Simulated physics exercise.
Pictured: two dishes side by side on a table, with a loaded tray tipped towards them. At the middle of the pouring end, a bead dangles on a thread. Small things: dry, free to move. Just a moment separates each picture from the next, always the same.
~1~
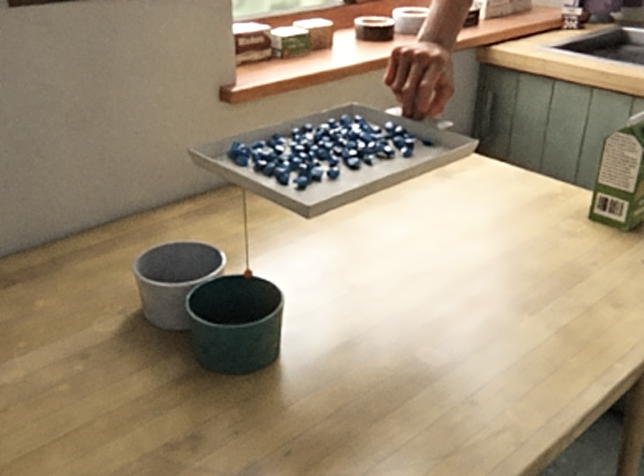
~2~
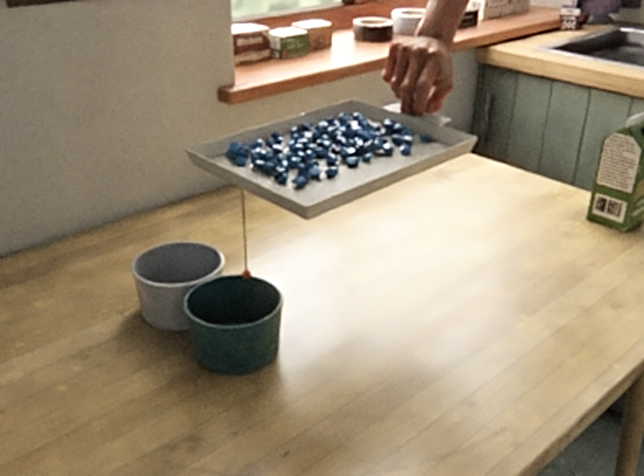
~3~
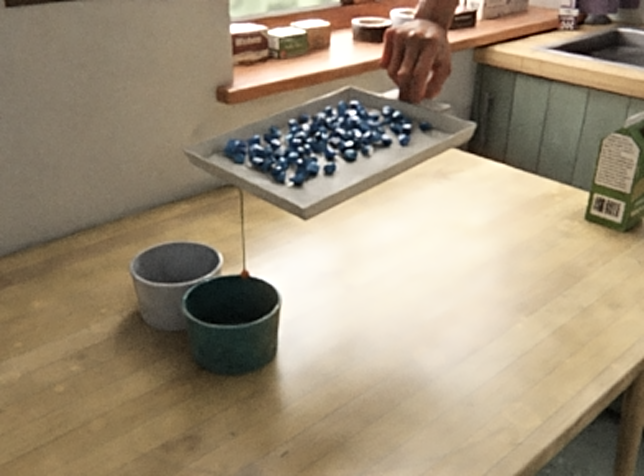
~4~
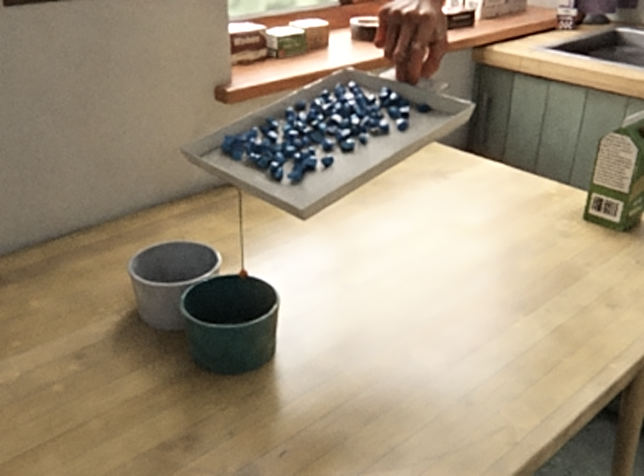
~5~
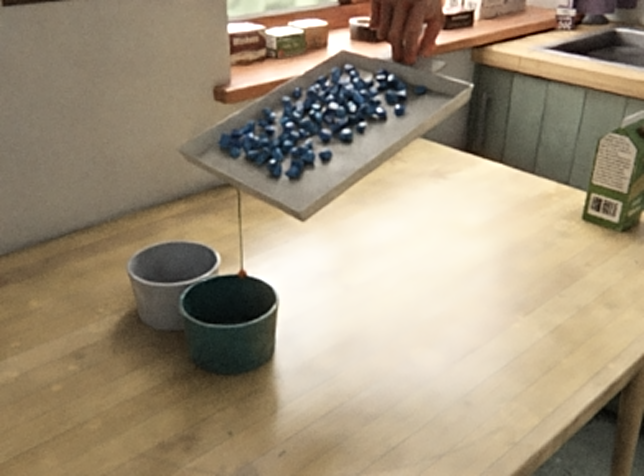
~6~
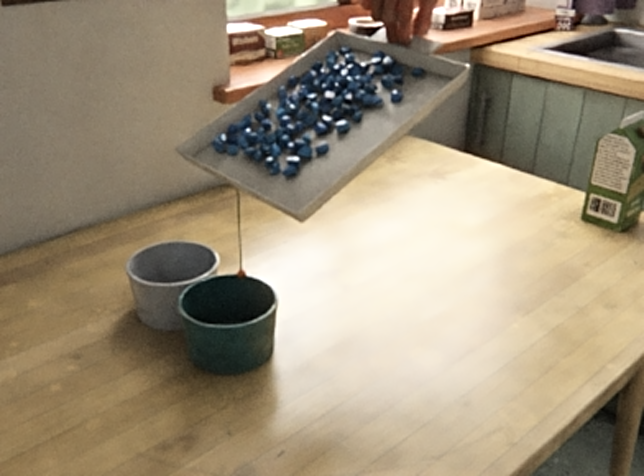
A hand holds a grey tray of shiny blue stones level above a wooden table, near two small dishes, one pale grey and one dark green. Gradually the hand raises the far end, tilting the tray more steeply towards the dishes, while the stones stay spread across it and a bead hangs on a thread.
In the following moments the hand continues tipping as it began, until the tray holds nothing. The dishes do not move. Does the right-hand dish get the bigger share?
Yes, the right-hand dish does.
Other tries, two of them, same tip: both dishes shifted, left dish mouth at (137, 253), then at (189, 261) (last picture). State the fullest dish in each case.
Result for the first try: The dish on the right side; for the second: The dish on the right side.
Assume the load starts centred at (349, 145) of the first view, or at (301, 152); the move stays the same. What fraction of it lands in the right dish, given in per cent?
You'd get about 30 per cent first and about 40 per cent second.
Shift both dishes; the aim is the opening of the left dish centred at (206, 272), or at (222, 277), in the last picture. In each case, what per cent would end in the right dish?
Trial 1 around 20 percent, trial 2 around 20 percent.
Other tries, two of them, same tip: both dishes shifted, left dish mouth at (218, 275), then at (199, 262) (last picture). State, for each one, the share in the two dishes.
The first yields 30 per cent and the second 20 per cent.
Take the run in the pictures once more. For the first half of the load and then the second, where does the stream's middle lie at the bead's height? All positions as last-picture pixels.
(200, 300), then (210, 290).
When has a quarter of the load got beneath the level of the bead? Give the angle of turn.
About 85 degrees.
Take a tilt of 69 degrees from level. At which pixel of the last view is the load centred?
Load centre: Approx. (229, 173).
Soon, tray tipped steeply; most on the tray; a small part in the air.
A while on, tray tipped past a quarter turn; a stray few on the tray; about a quarter in the right dish; a small part in the left dish; about half outside both; a small part in the air.
Towards the end, tray tipped past a quarter turn; about a third in the right dish; a small part in the left dish; about two thirds outside both.
Finally, tray tipped past a quarter turn; about a third in the right dish; a small part in the left dish; about two thirds outside both.
